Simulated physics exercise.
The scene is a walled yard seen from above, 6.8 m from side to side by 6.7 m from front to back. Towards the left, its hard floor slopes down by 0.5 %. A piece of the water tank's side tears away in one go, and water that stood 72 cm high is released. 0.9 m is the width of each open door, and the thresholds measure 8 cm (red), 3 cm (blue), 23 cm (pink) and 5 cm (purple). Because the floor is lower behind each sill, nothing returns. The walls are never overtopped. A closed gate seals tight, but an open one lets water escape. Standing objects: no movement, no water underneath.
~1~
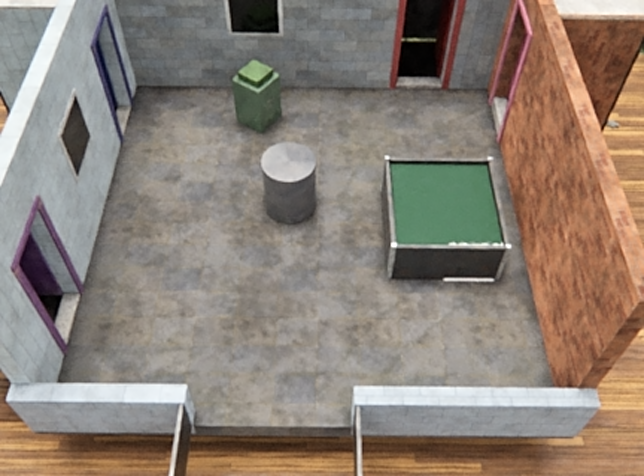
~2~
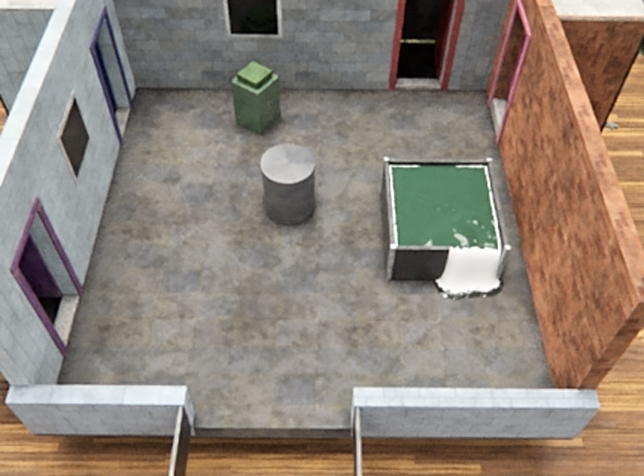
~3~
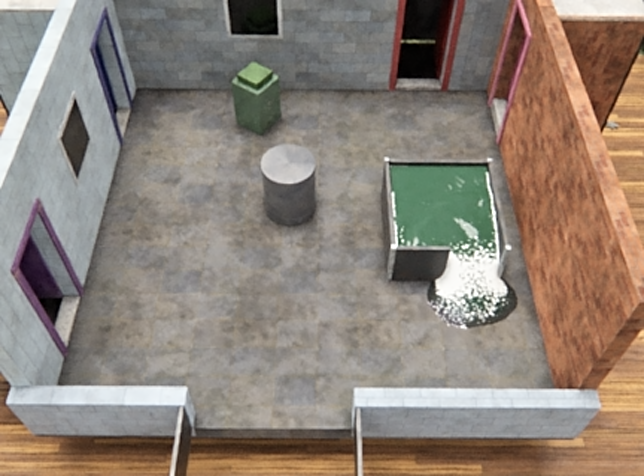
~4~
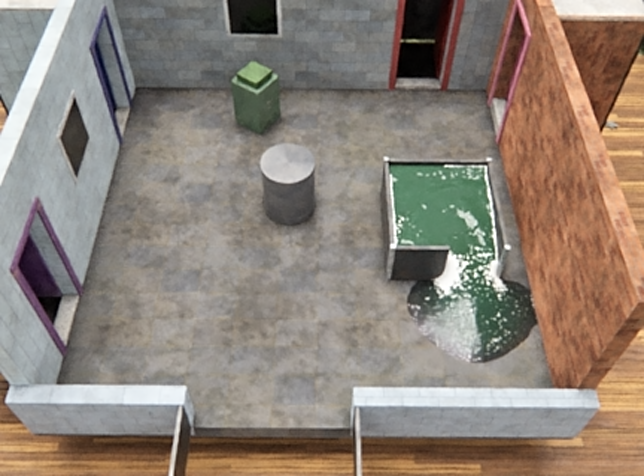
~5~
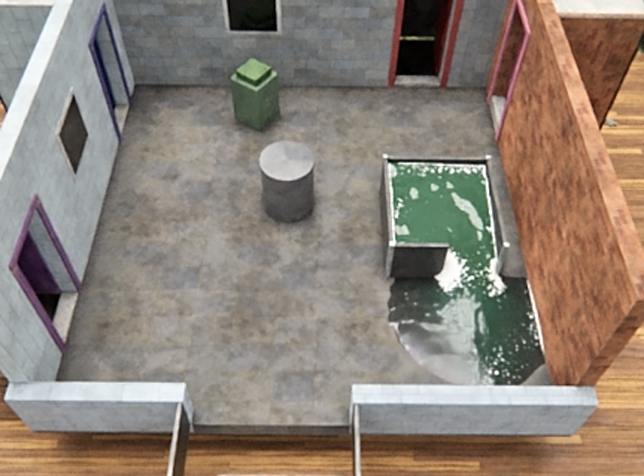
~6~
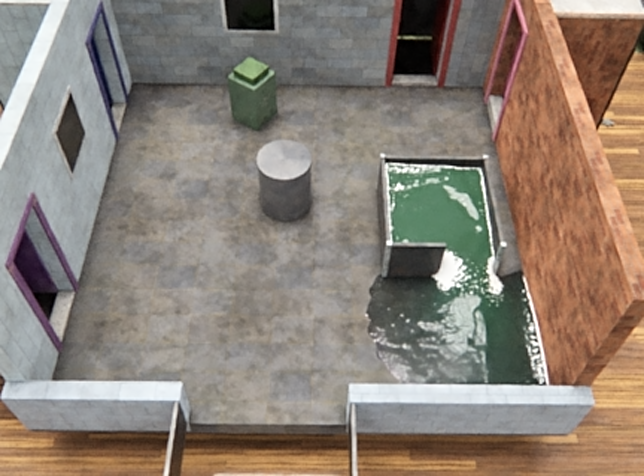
Green water bursting from the front corner of a tank in a walled yard, foaming and spreading across the floor beside it.
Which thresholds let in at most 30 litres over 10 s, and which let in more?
The red door lets in at most that; the blue door lets in at most that; the pink door lets in at most that; the purple door lets in more.
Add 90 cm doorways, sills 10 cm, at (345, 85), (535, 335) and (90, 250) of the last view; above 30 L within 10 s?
Result in order - not enough, more than that, not enough.
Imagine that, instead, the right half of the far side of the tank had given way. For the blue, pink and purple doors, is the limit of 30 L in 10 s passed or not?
Then: Blue past it, pink not over, purple under.
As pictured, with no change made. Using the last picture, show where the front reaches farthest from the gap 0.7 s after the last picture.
Around (315, 407).
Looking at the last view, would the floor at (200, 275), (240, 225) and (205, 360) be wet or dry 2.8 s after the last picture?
Status of the three spots: Inundated, free of it, inundated.
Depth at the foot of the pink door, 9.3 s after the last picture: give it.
About 2.0 centimetres.
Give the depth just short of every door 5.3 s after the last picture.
Readings (cm): Red = 0; blue = 2; pink = 2; purple = 11.
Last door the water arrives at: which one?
Red.
Then, 0.7 s after the last picture water covers 10 % of the floor and is deepest (52 cm) near (541, 408); red door not reached, blue door not reached, pink door not reached, purple door not reached.
Then, 1.5 s after the last picture water covers 15 % of the floor and is deepest (36 cm) near (528, 408); red door not reached, blue door not reached, pink door not reached, purple door not reached.
Then, 2.8 s after the last picture water covers 40 % of the floor and is deepest (23 cm) near (515, 408); red door not reached, blue door not reached, pink door not reached, purple door not reached.
Then, 5.3 s after the last picture water covers 60 % of the floor and is deepest (14 cm) near (488, 408); red door not reached, blue door 2 cm at the sill, 0 L in, pink door 2 cm at the sill, 0 L in, purple door 11 cm at the sill, 56 L in.
Then, 9.3 s after the last picture water covers 75 % of the floor and is deepest (9 cm) near (126, 107); red door 3 cm at the sill, 0 L in, blue door 6 cm at the sill, 2 L in, pink door 2 cm at the sill, 0 L in, purple door 8 cm at the sill, 106 L in.
